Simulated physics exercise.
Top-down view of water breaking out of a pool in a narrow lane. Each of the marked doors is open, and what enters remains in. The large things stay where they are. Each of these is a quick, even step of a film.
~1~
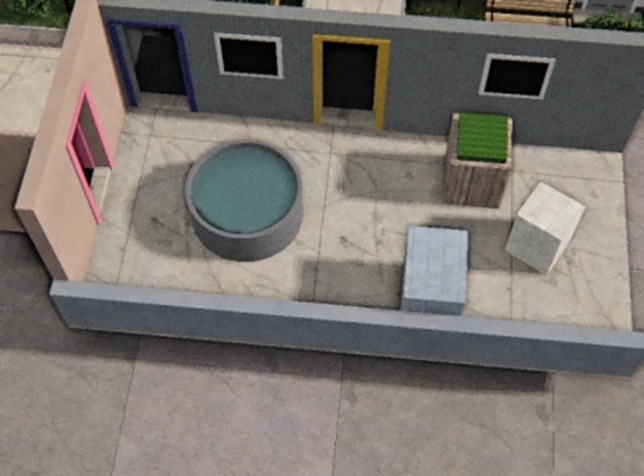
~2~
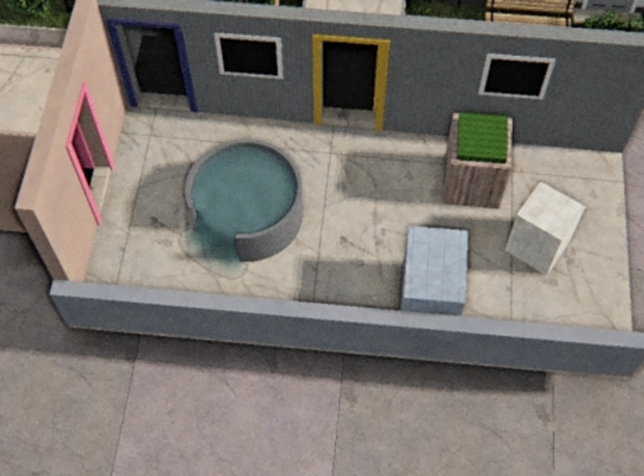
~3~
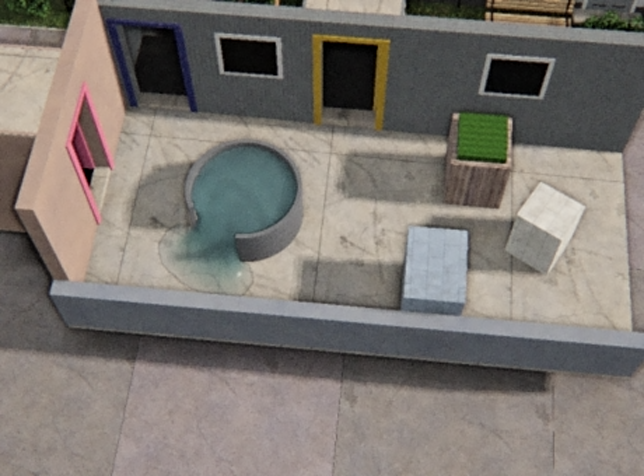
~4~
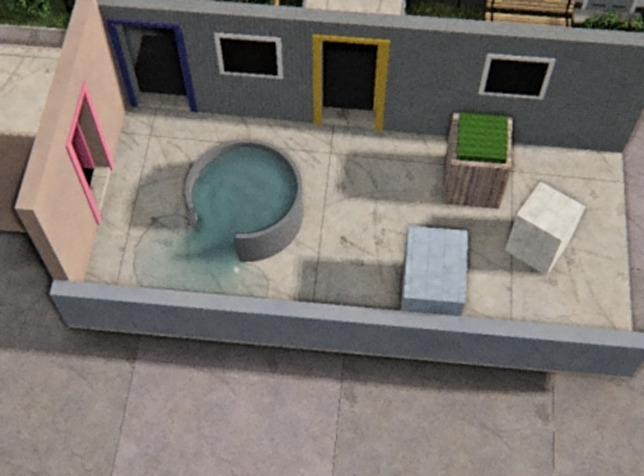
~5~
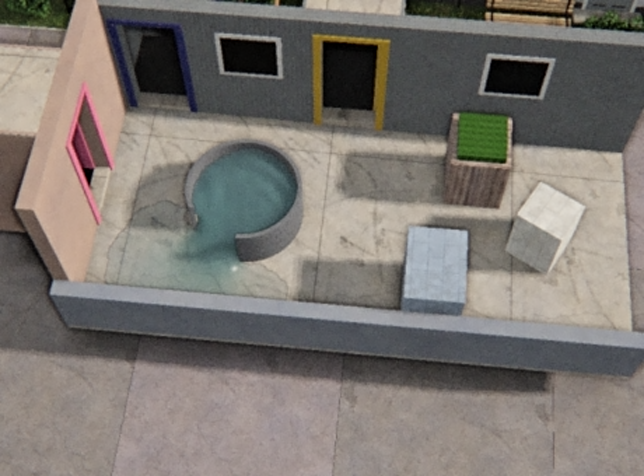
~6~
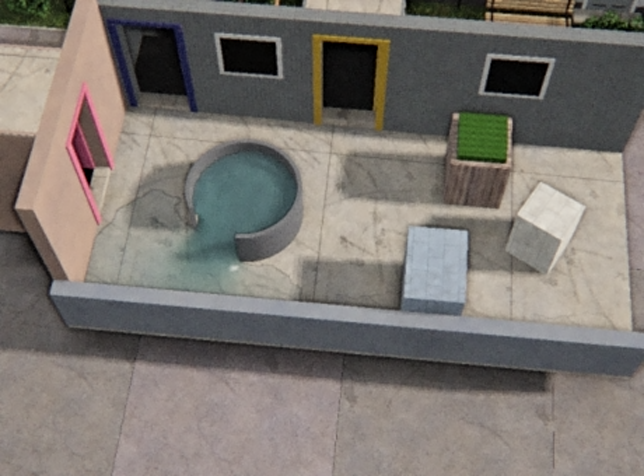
A round pool opens at its front left, and water pours out across the tiles.
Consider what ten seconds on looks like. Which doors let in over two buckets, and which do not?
As I see it, the yellow door counts as not over, the pink door counts as not over, the blue door counts as over.
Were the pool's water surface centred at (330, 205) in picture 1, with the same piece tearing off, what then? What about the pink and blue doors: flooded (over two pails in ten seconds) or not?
As far as I can tell, the pink one remains below the mark while the blue one tops the mark.
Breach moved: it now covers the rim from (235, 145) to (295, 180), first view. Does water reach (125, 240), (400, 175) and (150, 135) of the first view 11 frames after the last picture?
Bone-dry, submerged, submerged.
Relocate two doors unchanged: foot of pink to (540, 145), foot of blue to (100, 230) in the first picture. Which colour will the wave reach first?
The door marked blue.
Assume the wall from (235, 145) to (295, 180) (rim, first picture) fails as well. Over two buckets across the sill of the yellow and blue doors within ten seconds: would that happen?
The yellow door overflows the limit, the blue door stays within the limit.
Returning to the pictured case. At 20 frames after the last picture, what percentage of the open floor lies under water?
About 50 per cent.
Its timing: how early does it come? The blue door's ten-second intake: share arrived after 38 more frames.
Roughly 95 %.
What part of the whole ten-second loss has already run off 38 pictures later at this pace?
Around 40 per cent.
A moment on, water covers 15 % of the floor; the yellow door not reached, the pink door wet at the sill, nothing in, the blue door not reached.
Next, water covers 35 % of the floor; the yellow door not reached, the pink door wet at the sill, nothing in, the blue door not reached.
Then, water covers 50 % of the floor; the yellow door wet at the sill, nothing in, the pink door wet at the sill, nothing in, the blue door over two buckets in.
Later, water covers 70 % of the floor; the yellow door wet at the sill, nothing in, the pink door wet at the sill, nothing in, the blue door far over two buckets in.
In the end, water covers 85 % of the floor; the yellow door wet at the sill, nothing in, the pink door under two buckets in, the blue door far over two buckets in.
